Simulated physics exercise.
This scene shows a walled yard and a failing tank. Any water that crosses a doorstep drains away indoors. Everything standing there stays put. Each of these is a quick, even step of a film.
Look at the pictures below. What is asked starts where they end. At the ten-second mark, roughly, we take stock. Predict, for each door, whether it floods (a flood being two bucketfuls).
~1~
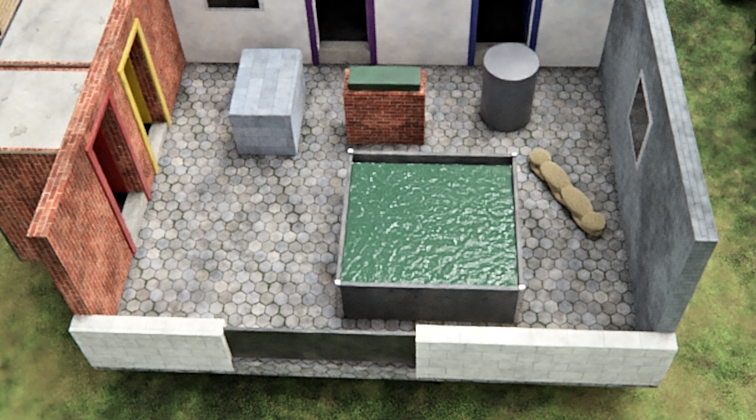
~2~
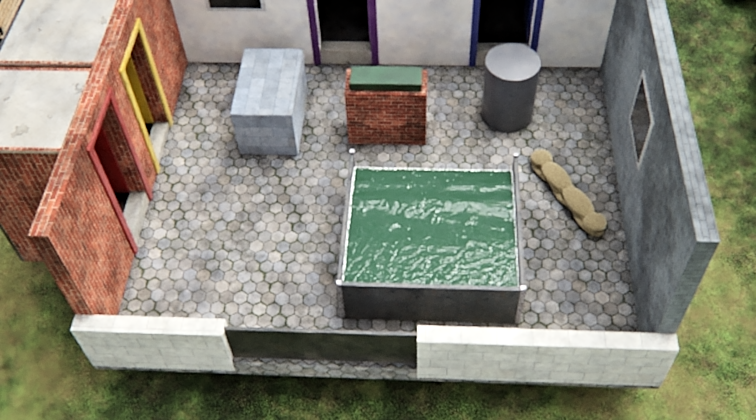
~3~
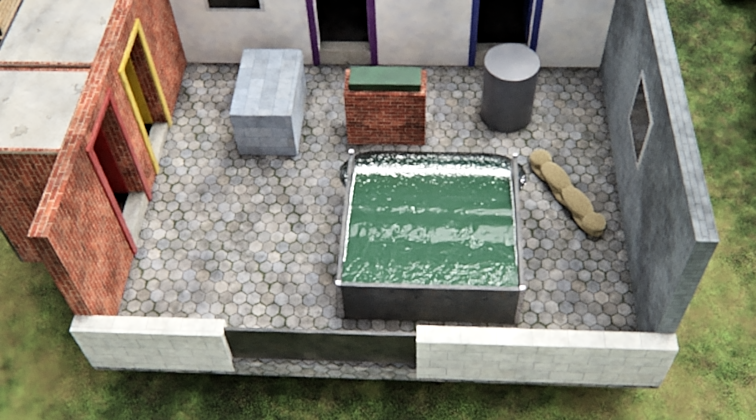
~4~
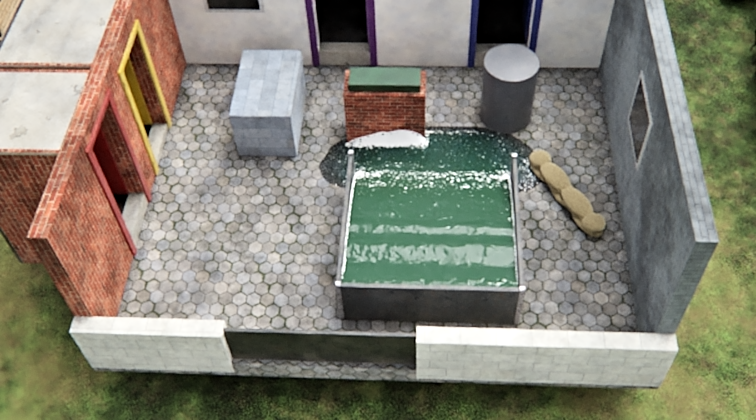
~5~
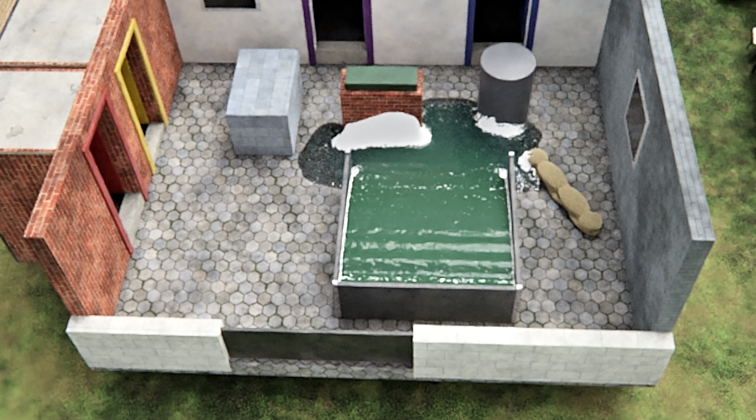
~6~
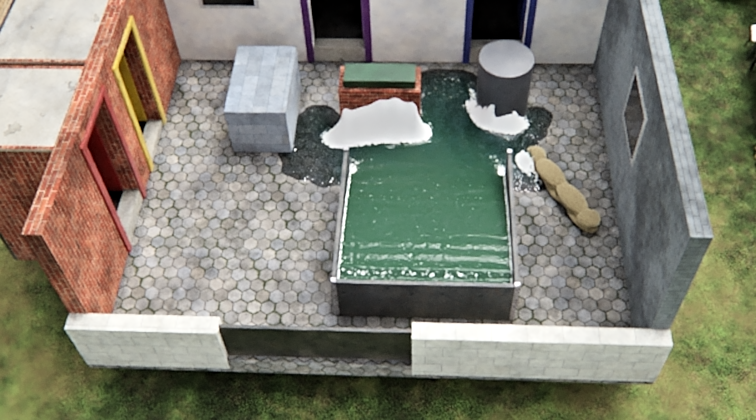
The blue door ends up within two buckets; the yellow door ends up within two buckets; the purple door ends up within two buckets; the red door ends up within two buckets.
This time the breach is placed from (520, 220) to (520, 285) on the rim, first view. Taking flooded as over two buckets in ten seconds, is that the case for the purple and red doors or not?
The purple door remains below and the red door remains below.
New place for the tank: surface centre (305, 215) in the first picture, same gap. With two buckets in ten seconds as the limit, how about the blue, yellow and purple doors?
Door by door, the blue door remains beneath it, the yellow door crosses the threshold, and the purple door crosses the threshold.
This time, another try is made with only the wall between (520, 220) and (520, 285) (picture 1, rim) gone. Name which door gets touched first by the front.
The one in blue.
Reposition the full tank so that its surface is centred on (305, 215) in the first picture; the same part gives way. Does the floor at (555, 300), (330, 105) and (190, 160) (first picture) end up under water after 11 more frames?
Well, in the order you listed them, they'd be unreached, reached by the flood and reached by the flood.
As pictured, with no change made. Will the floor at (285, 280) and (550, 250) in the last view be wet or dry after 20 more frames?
So I'd put them as unwetted and swamped.
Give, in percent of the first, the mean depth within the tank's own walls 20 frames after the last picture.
I make it 24 per cent.
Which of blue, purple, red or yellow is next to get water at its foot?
If you ask me, it's the door marked blue.
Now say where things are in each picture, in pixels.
In the first frame, still water in the water tank at (431, 219).
In the second frame, the front is at a hidden place, out from the gap on the water tank's far side.
In the third frame, the front is at (345, 171), out from the gap on the water tank's far side.
In the fourth frame, the front is at (340, 146), out from the gap on the water tank's far side.
In the fifth frame, water pours out on the water tank's far side and has run to (320, 134).
In the sixth frame, the front is at (463, 74), out from the gap on the water tank's far side.
A moment on, water covers 30 % of the floor; the blue door wet at the sill, nothing in, the yellow door not reached, the purple door not reached, the red door not reached.
Next, water covers 50 % of the floor; the blue door under two buckets in, the yellow door wet at the sill, nothing in, the purple door wet at the sill, nothing in, the red door wet at the sill, nothing in.
Then, water covers 75 % of the floor; the blue door under two buckets in, the yellow door wet at the sill, nothing in, the purple door wet at the sill, nothing in, the red door wet at the sill, nothing in.
Later, water covers 95 % of the floor; the blue door under two buckets in, the yellow door under two buckets in, the purple door wet at the sill, nothing in, the red door wet at the sill, nothing in.
In the end, water covers 95 % of the floor; the blue door under two buckets in, the yellow door under two buckets in, the purple door wet at the sill, nothing in, the red door wet at the sill, nothing in.
